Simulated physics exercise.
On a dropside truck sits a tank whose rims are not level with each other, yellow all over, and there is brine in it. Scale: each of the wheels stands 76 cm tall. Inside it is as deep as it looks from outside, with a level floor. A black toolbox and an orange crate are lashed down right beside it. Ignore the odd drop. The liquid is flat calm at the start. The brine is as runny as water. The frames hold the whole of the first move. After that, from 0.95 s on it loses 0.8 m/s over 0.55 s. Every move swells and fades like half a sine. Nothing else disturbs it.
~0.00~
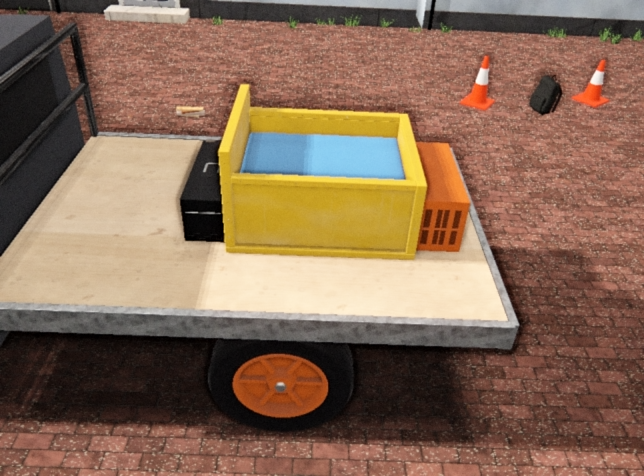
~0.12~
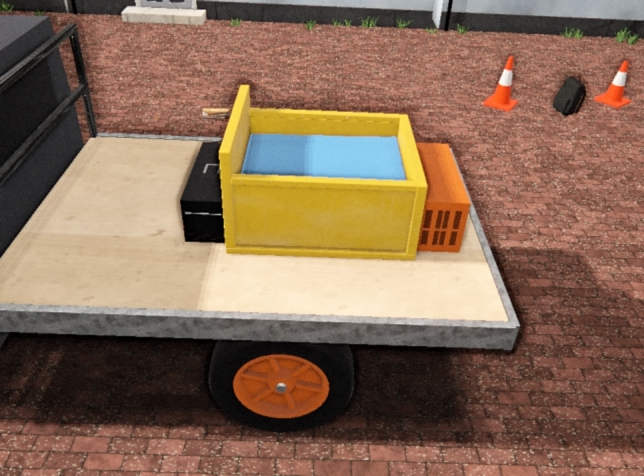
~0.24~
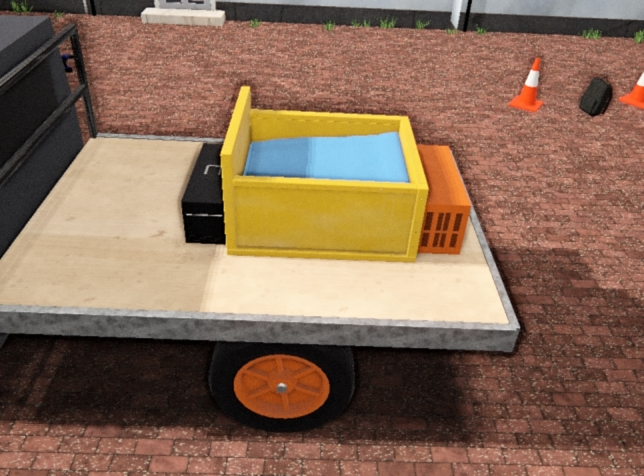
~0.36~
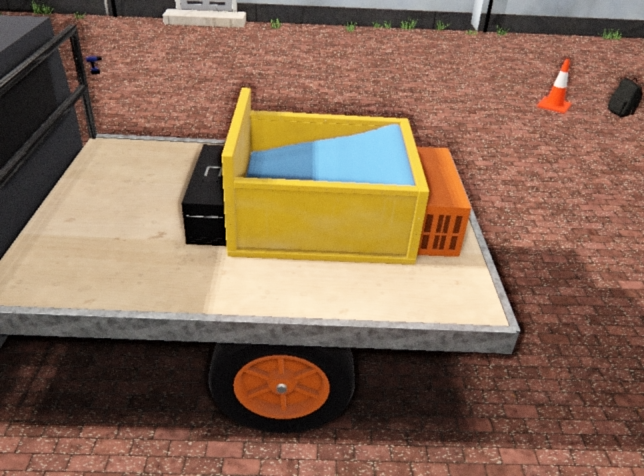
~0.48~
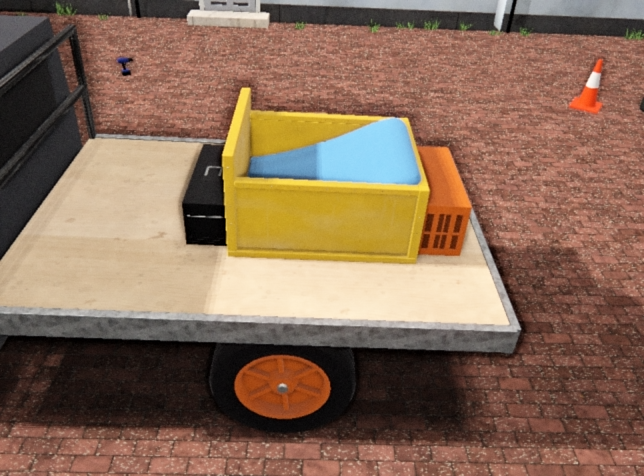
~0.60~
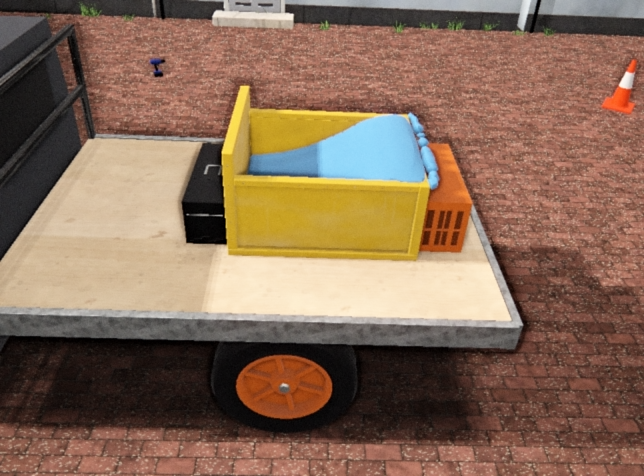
We see a flatbed truck carrying a yellow tank of blue liquid between a black toolbox and an orange crate; it moves left past traffic cones as the liquid climbs toward the back and begins pouring over the right rim.
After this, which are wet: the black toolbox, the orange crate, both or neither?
First the black toolbox: It keeps dry. The orange crate gets wet.
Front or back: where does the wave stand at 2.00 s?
At the back.
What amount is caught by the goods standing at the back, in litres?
Roughly 7 L.
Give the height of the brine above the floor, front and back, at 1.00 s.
About 40 cm in front and 24 cm behind.
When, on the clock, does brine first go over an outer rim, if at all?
At about 0.8 s.
After 1.00 s the surface is 40 cm up at the front and 24 cm at the back; 1 per cent is out, over the back.
After 1.50 s the surface is 40 cm up at the front and 10 cm at the back; 2 per cent is out, over the back.
After 2.00 s the surface is 20 cm up at the front and 47 cm at the back; 2 per cent is out, over the back and the far side.
After 4.49 s 5 per cent is out, over the back; the black toolbox has caught nothing and the orange crate 7 litres.
